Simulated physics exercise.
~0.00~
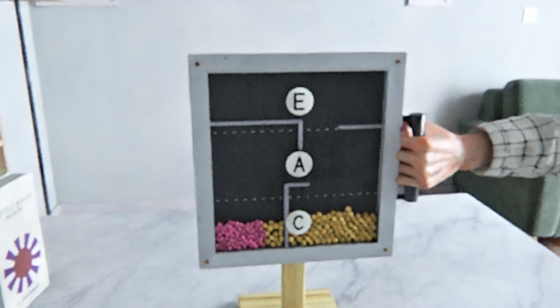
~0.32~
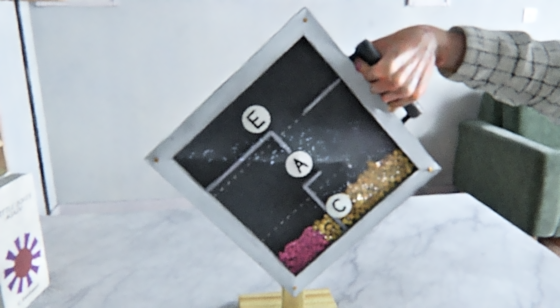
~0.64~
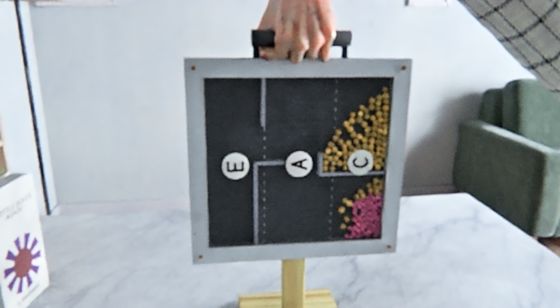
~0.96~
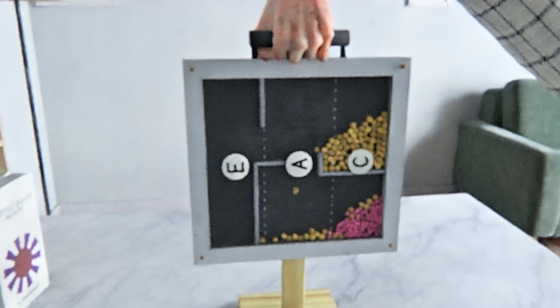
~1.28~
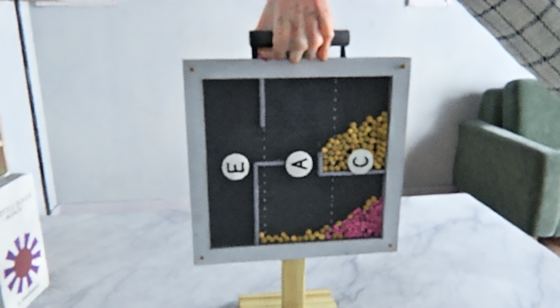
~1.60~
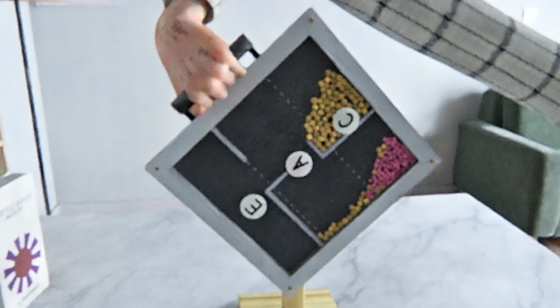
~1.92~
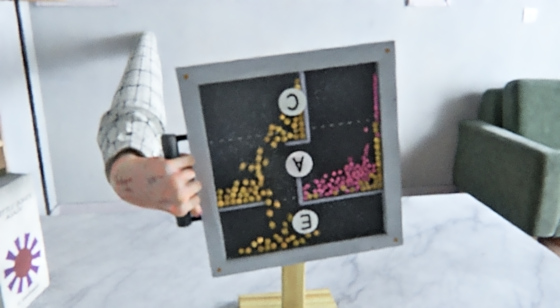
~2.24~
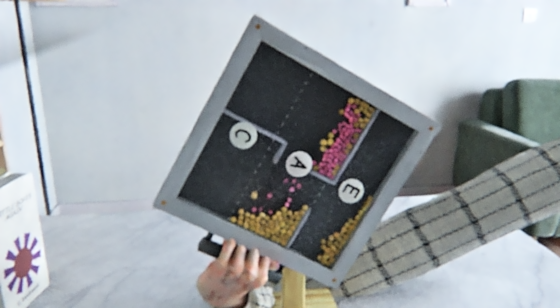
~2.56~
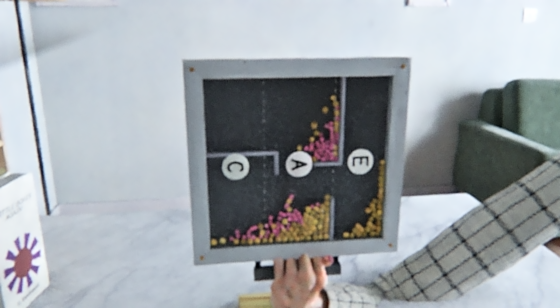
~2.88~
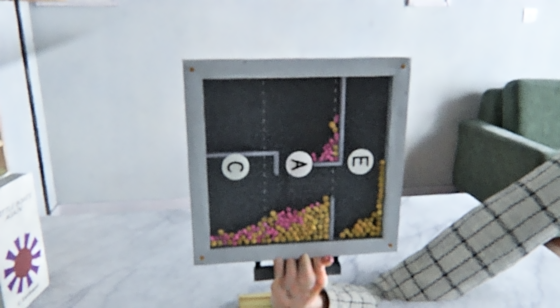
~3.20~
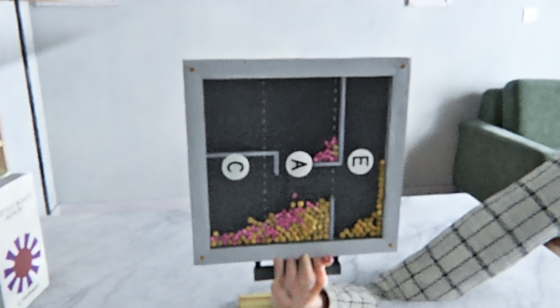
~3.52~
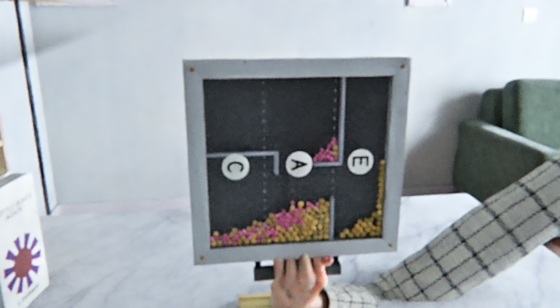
On a white marble table, seen from the front by a still camera, a square grey-framed case with a clear front and dark inside stands on a wooden post, with a green armchair behind at right. Yellow and pink beads lie along its bottom, below discs lettered E, A and C. A hand on the black handle turns it a quarter turn anticlockwise, and the beads slide down at right, some staying on a ledge. After a pause, the hand swings it another half turn the same way, and beads spill through the middle. They settle mostly under A, with some by C and E, and a few pink ones on a ledge.
